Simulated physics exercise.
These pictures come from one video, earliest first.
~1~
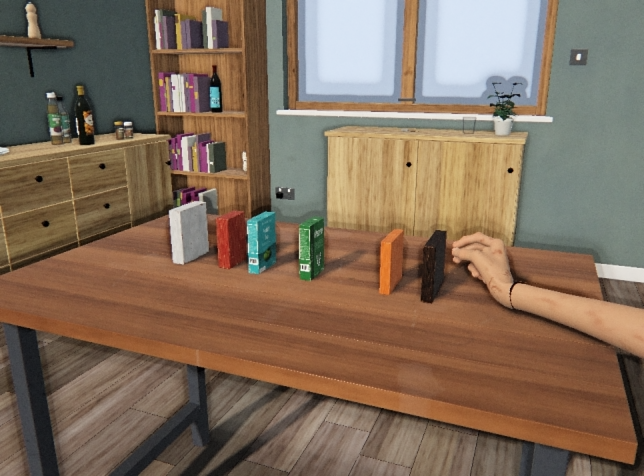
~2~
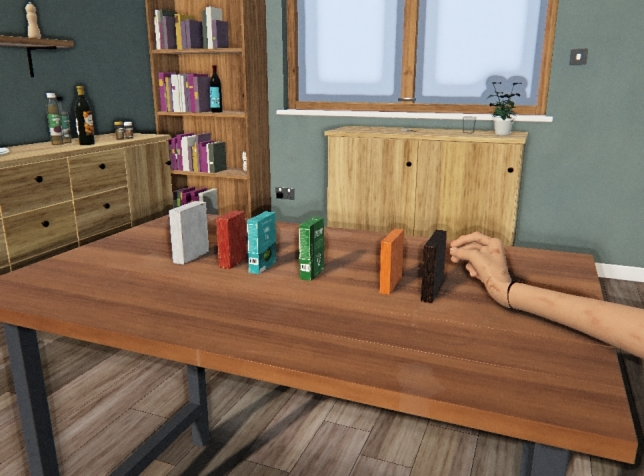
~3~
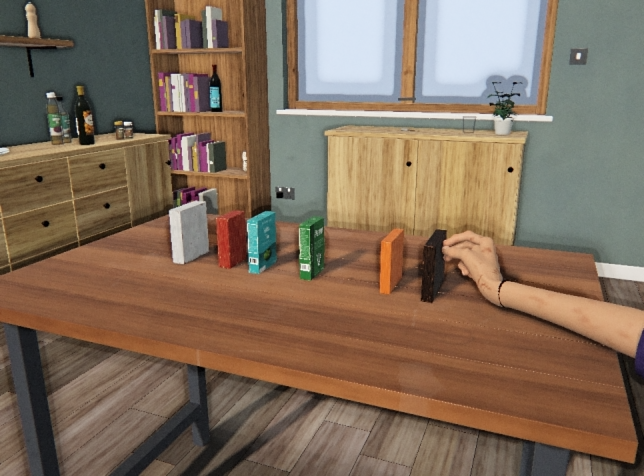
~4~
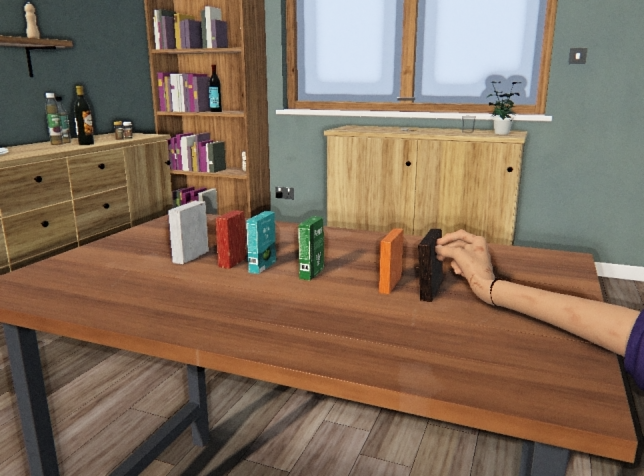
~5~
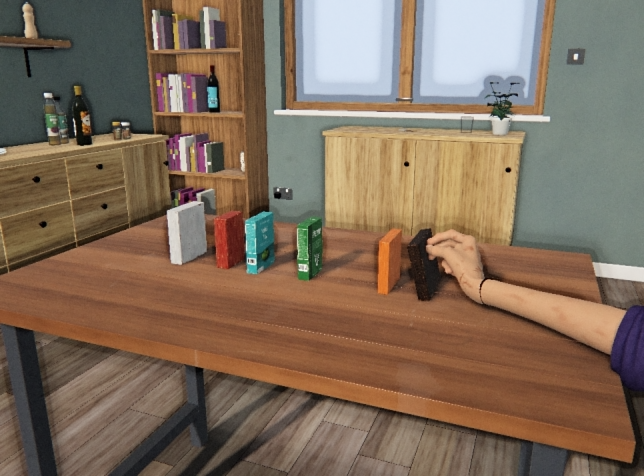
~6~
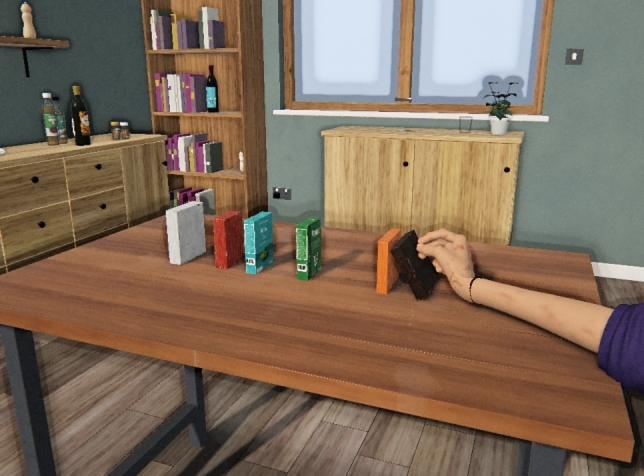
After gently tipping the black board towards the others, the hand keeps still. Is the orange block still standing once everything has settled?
Ha, that one wipes out, doesn't it.
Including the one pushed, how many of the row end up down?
Total count - 2.
Then, 0.10 s later than the last frame, black board 55° over; orange block tilted by 26° near (378, 260).
Then, 0.20 s later than the last frame, black board 77° over; orange block on its side near (356, 277).
When it is over, lying over on the table, orange block; the other 3 as before. End places, in pixels of the last picture, orange block near (356, 276).
